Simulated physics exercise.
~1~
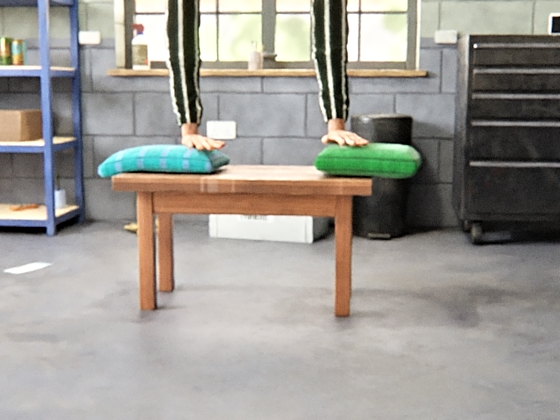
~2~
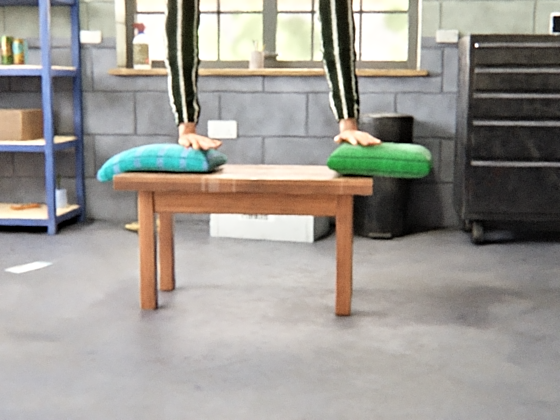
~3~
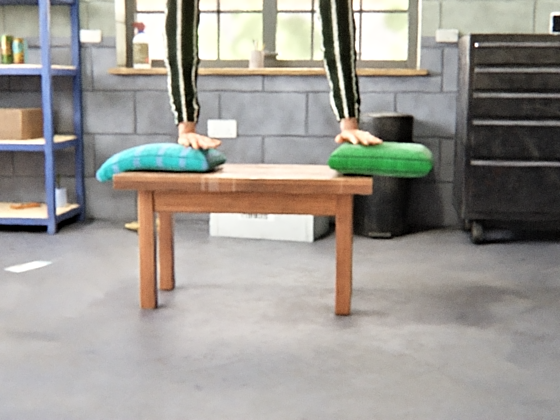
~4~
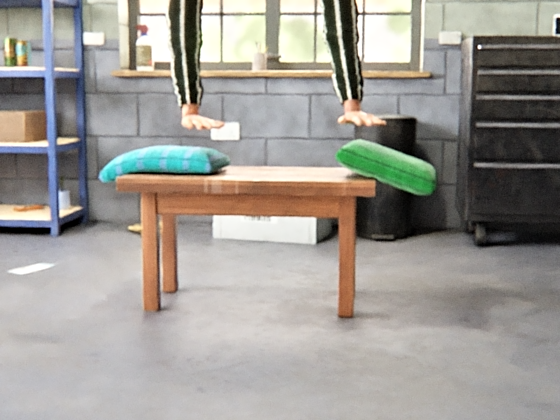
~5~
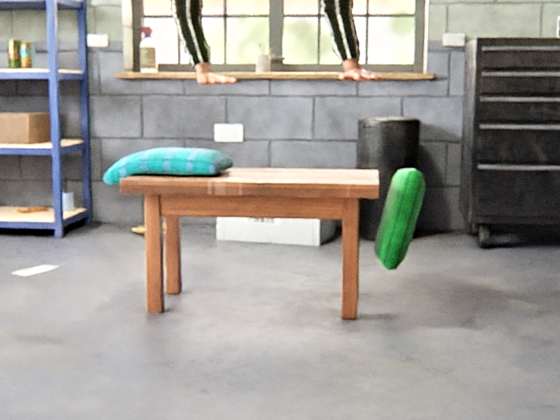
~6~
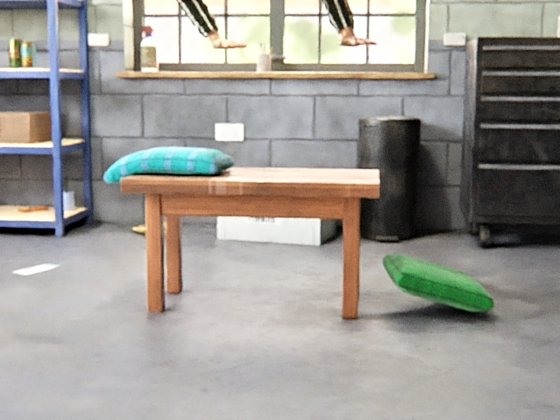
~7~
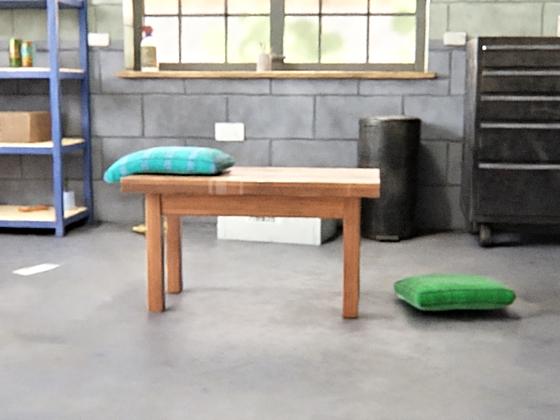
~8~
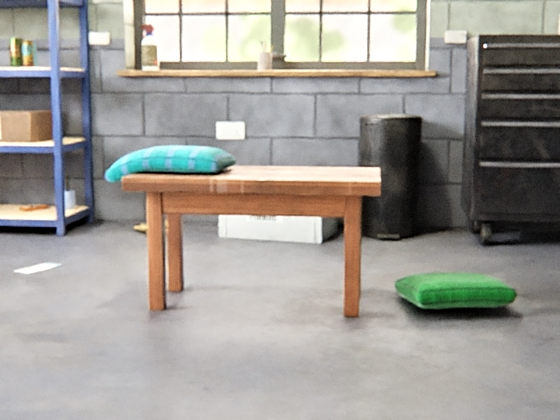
A green cushion rests under one hand at the right end of a low wooden table, while another hand presses a turquoise pillow at the left end. The slightly swaying view faces a grey block wall with a window, blue shelves to the left and a dark drawer cabinet to the right. The hands edge the two outward, pause, then lift away. The green cushion tips over the right end, drops upright and lands on the floor. It settles flat there as the hands leave view, while the turquoise pillow stays still on the table.
